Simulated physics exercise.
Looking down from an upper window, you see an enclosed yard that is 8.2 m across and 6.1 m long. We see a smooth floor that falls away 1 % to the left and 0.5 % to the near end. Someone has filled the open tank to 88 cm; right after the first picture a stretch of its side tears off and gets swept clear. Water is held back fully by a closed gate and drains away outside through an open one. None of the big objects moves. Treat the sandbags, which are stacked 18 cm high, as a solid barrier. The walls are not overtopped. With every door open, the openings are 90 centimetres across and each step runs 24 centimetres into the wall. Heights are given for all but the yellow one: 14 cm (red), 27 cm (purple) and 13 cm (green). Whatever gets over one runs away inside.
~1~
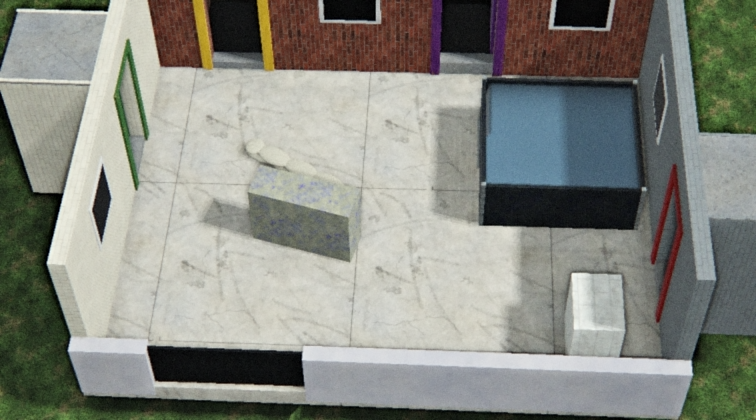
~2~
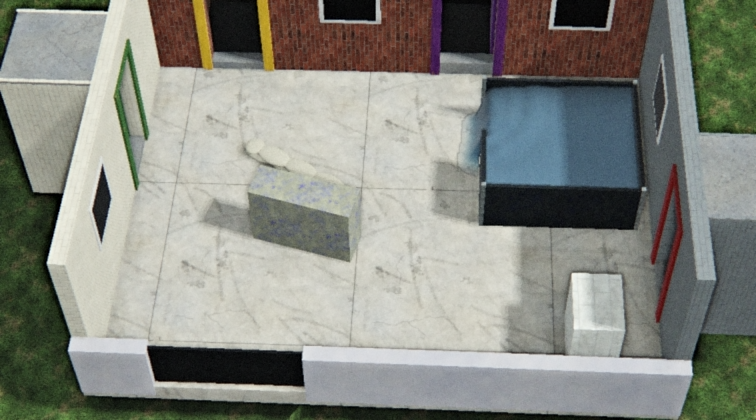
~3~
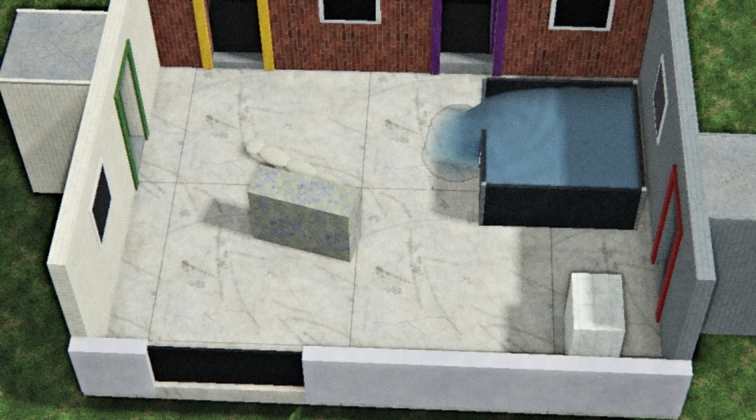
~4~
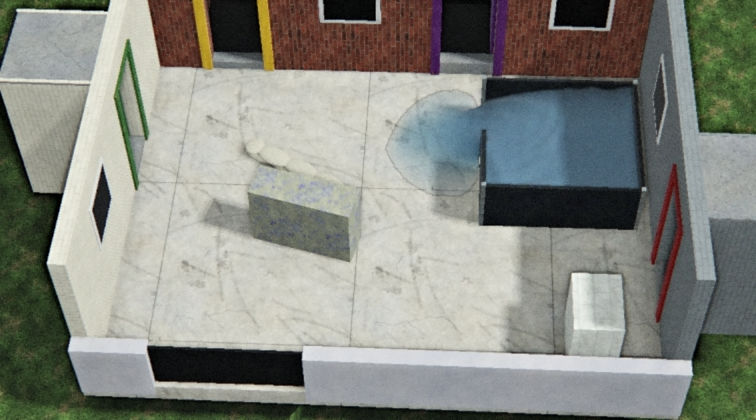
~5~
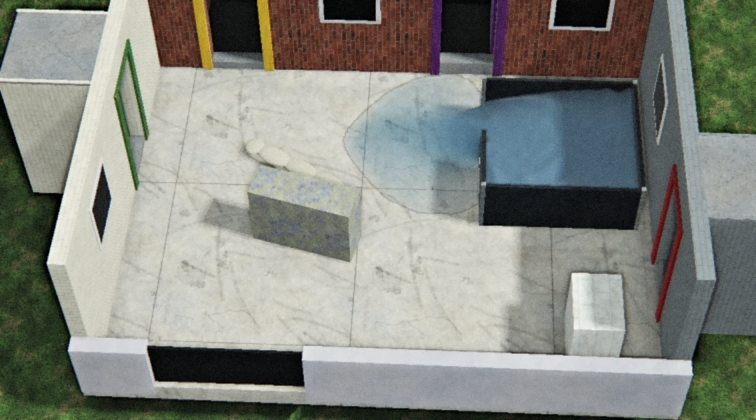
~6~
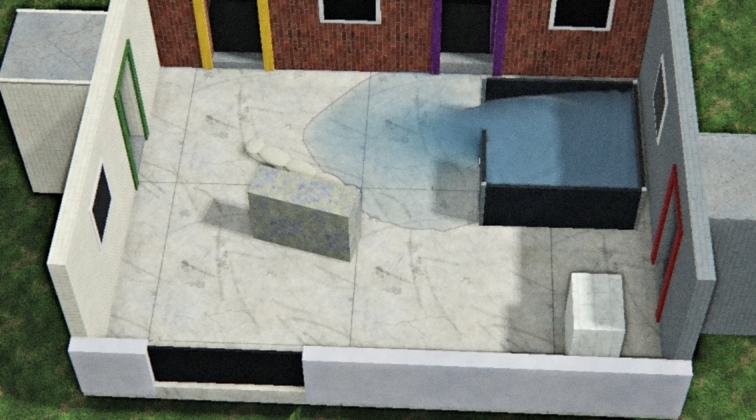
In a walled yard, water pours from an open tank's left side and spreads leftward across the floor.
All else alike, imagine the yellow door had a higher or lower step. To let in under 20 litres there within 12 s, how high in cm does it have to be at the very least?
At least roughly 29 cm.
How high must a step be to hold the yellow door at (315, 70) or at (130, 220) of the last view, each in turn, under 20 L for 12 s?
Minimums: About 19 cm and 11.5 cm.
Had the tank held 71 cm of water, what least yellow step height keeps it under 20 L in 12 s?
A step of about 23 cm does it.
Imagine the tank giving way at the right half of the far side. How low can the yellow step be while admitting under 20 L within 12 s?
About 17 centimetres.
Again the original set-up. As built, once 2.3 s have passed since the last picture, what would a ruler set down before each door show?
Door by door in centimetres - yellow 23, red 0, purple 5, green 21.
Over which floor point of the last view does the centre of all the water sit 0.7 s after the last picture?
Centre of mass: About (498, 158) px.
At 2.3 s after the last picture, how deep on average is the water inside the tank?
About 42 cm.
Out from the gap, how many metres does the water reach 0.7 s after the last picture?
Roughly 5.6 metres.
Then, 0.7 s after the last picture water covers 30 % of the floor, deepest (50 cm) near (474, 137); 11 cm at the yellow door, 0 litres in over its 16 cm step.
Then, 2.3 s after the last picture water covers 45 % of the floor, deepest (55 cm) near (155, 96); 23 cm at the yellow door, 1 litre in over its 16 cm step.
Then, 11.3 s after the last picture water covers 95 % of the floor, deepest (16 cm) near (100, 370); 10 cm at the yellow door, 176 litres in over its 16 cm step.
At the yellow door as built, the water peaked near 33 cm, 3.1 s after the last picture.
Run again over the same 12 s with other heights there, 57 litres in over 23 cm, 11 litres over 31.5 cm. The limit of 20 litres is kept from about 29 cm up.
